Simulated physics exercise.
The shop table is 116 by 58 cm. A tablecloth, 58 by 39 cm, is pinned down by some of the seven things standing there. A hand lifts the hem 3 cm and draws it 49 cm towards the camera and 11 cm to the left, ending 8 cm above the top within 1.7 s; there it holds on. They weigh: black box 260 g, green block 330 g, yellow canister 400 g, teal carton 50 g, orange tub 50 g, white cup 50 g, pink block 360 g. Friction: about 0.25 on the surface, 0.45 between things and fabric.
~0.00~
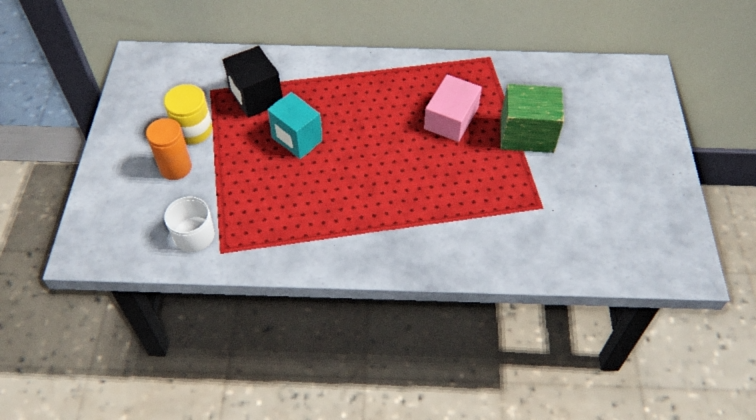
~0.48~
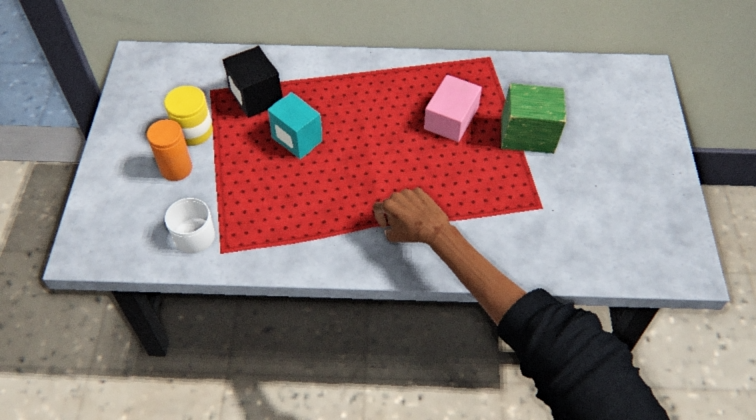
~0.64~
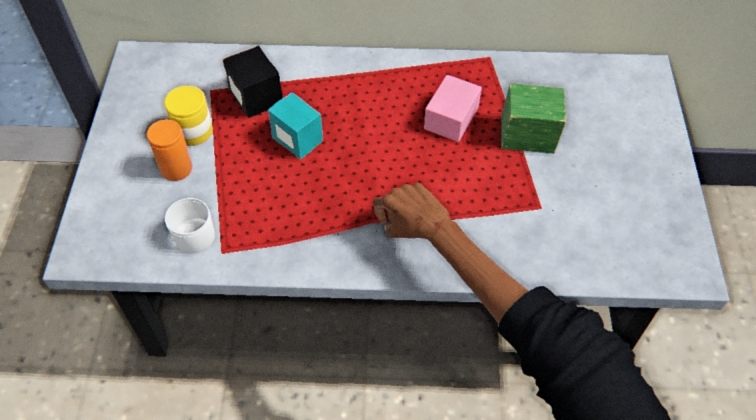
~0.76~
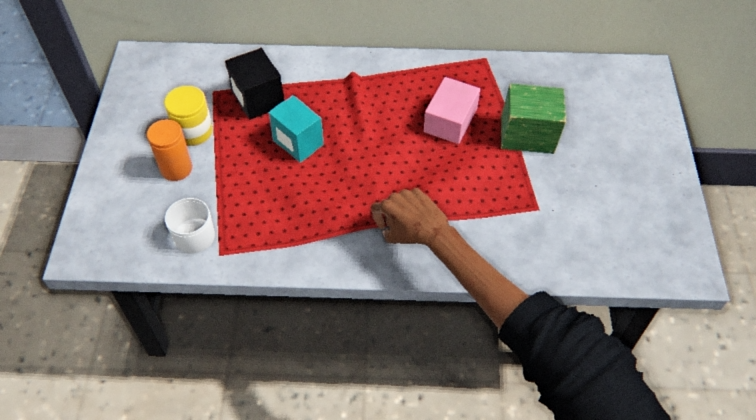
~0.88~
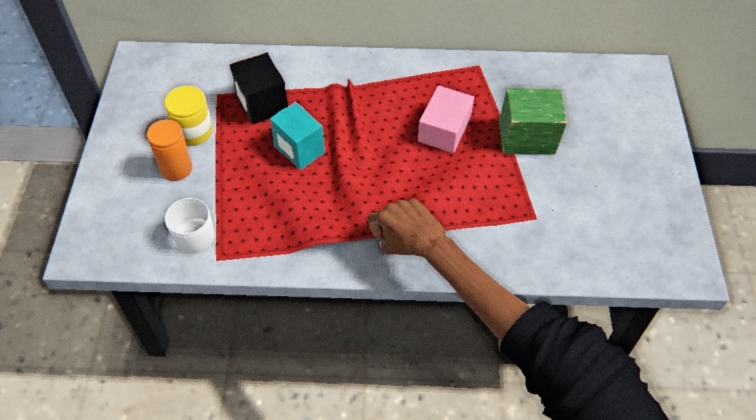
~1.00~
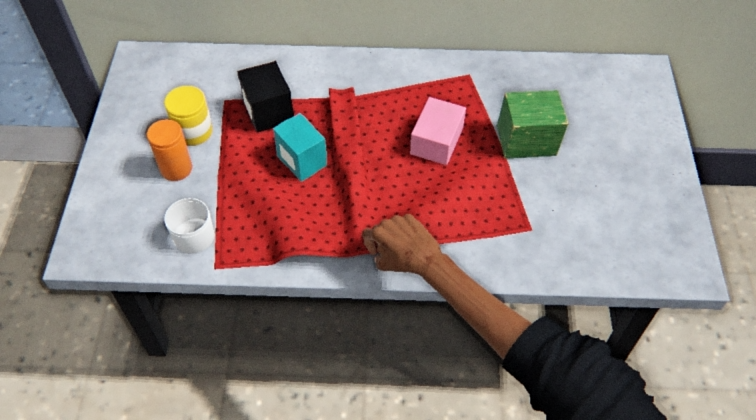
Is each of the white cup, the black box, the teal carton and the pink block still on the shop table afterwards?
Result: White cup remains up there, black box goes over the edge, teal carton falls off, pink block falls off.
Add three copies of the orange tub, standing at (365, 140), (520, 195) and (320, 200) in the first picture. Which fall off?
In turn: Drops off, drops off, falls off.
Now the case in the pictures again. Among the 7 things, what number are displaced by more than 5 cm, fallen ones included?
I count 3.
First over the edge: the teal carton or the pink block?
The pink one.
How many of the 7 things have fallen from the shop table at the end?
I count 3.
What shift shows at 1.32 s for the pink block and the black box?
Pink block 20 cm, black box 15 cm.
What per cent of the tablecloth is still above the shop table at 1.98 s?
About 15 per cent.
At 1.3 s, 85 % of the tablecloth is still over the top; pink block 19 cm off its start, teal carton 16 cm off its start, black box 15 cm off its start.
At 1.7 s, 50 % of the tablecloth is still over the top; pink block 35 cm off its start, teal carton 30 cm off its start, black box 28 cm off its start.
At 2.0 s, 15 % of the tablecloth is still over the top; pink block over the edge, teal carton on its side, 44 cm off its start at (261, 351), black box 40 cm off its start at (291, 239).
At 2.3 s, 0 % of the tablecloth is still over the top; pink block over the edge, teal carton over the edge, black box over the edge.
At 3.9 s, 0 % of the tablecloth is still over the top; black box over the edge, pink block over the edge, teal carton over the edge, white cup 0 cm off its start at (186, 217).
